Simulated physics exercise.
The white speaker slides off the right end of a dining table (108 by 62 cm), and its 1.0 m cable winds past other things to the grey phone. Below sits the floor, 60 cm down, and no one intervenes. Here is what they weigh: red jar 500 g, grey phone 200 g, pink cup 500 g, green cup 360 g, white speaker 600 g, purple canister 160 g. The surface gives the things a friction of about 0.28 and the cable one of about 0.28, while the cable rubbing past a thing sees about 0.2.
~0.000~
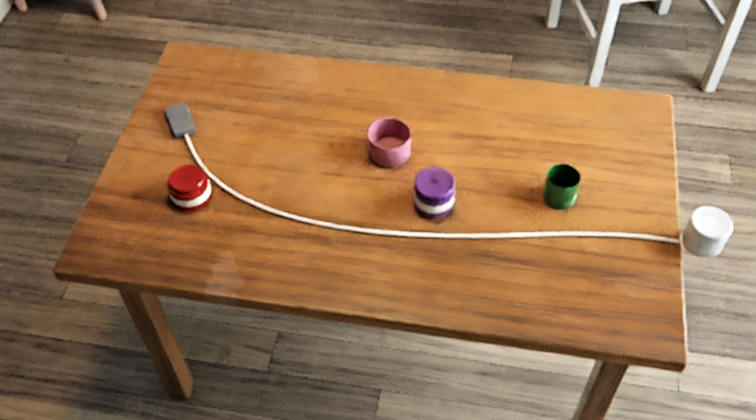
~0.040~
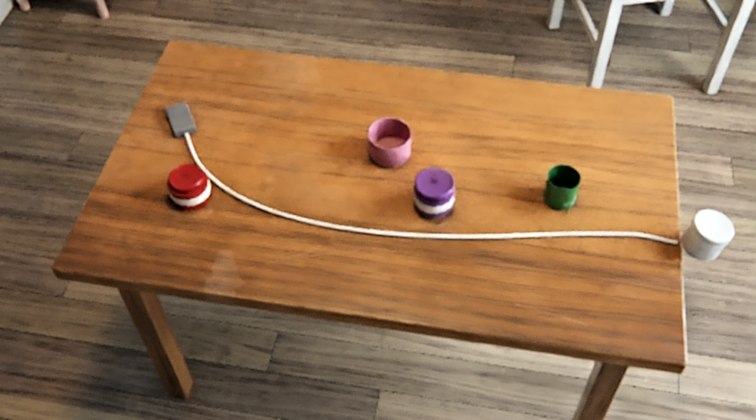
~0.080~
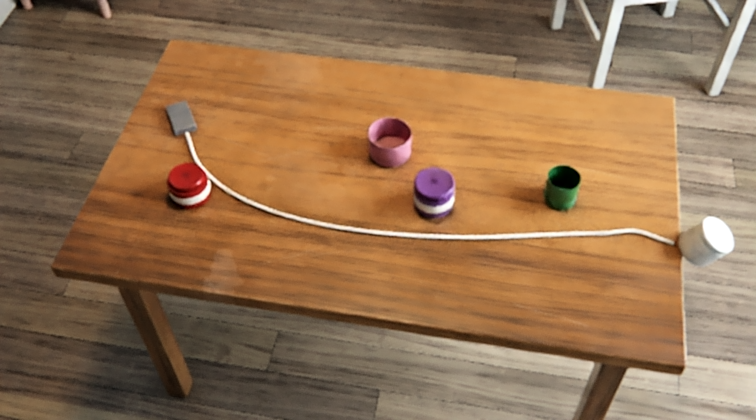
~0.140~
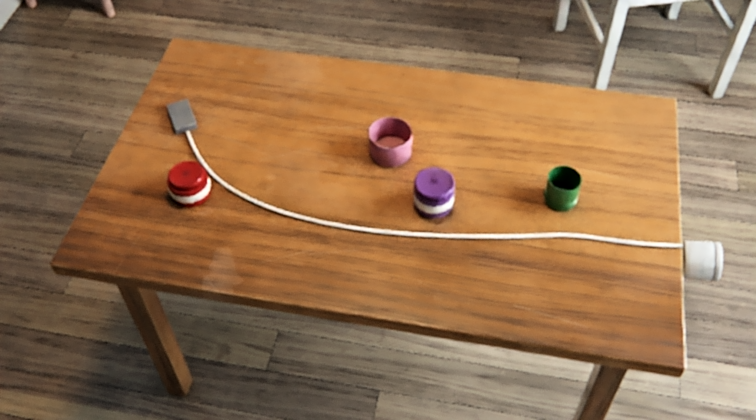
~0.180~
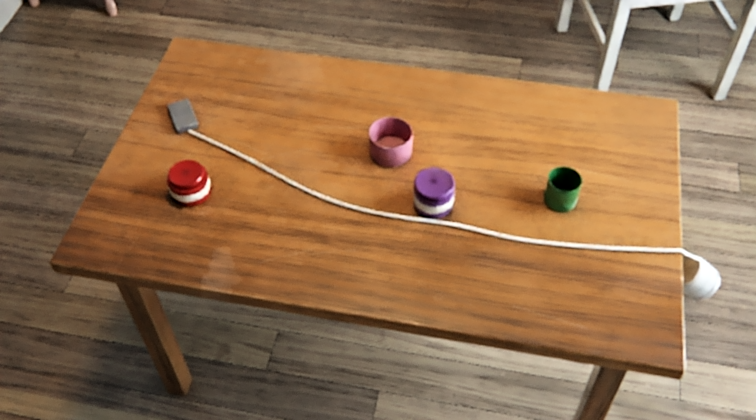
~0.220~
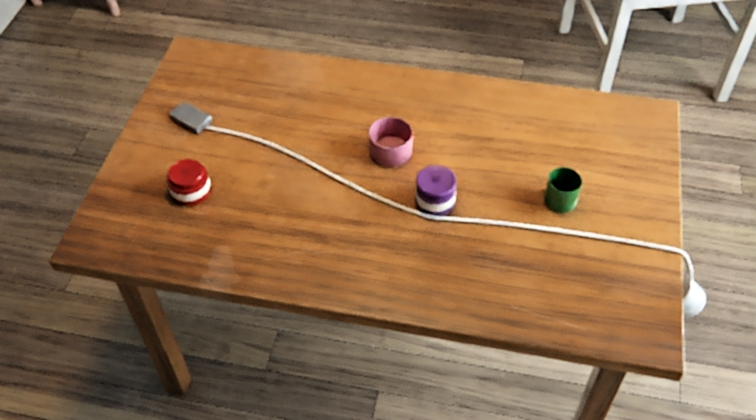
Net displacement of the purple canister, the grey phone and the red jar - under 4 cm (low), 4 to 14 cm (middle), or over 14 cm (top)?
Bands: Purple canister middle, grey phone top, red jar low.
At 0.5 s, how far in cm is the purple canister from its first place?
10 centimetres or so.
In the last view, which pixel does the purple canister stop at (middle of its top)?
Top at rest: About (465, 145).
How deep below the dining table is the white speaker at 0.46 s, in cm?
Roughly 50 centimetres.
After 0.5 s, the cable's tail end at (374, 187); grey phone 39 cm off its start, purple canister 10 cm off its start, white speaker over the edge.
After 0.7 s, the cable's tail end at (578, 236); grey phone 77 cm off its start, purple canister 11 cm off its start, white speaker over the edge.
After 1.0 s, the cable's tail end at (690, 270); grey phone 97 cm off its start at (675, 276), purple canister 11 cm off its start at (465, 145), white speaker over the edge.
After 1.2 s, the cable has left the top; grey phone over the edge, purple canister 11 cm off its start, white speaker over the edge.
After 2.4 s, the cable has left the top; grey phone over the edge, purple canister 11 cm off its start at (465, 145), red jar 0 cm off its start at (186, 171), white speaker over the edge.
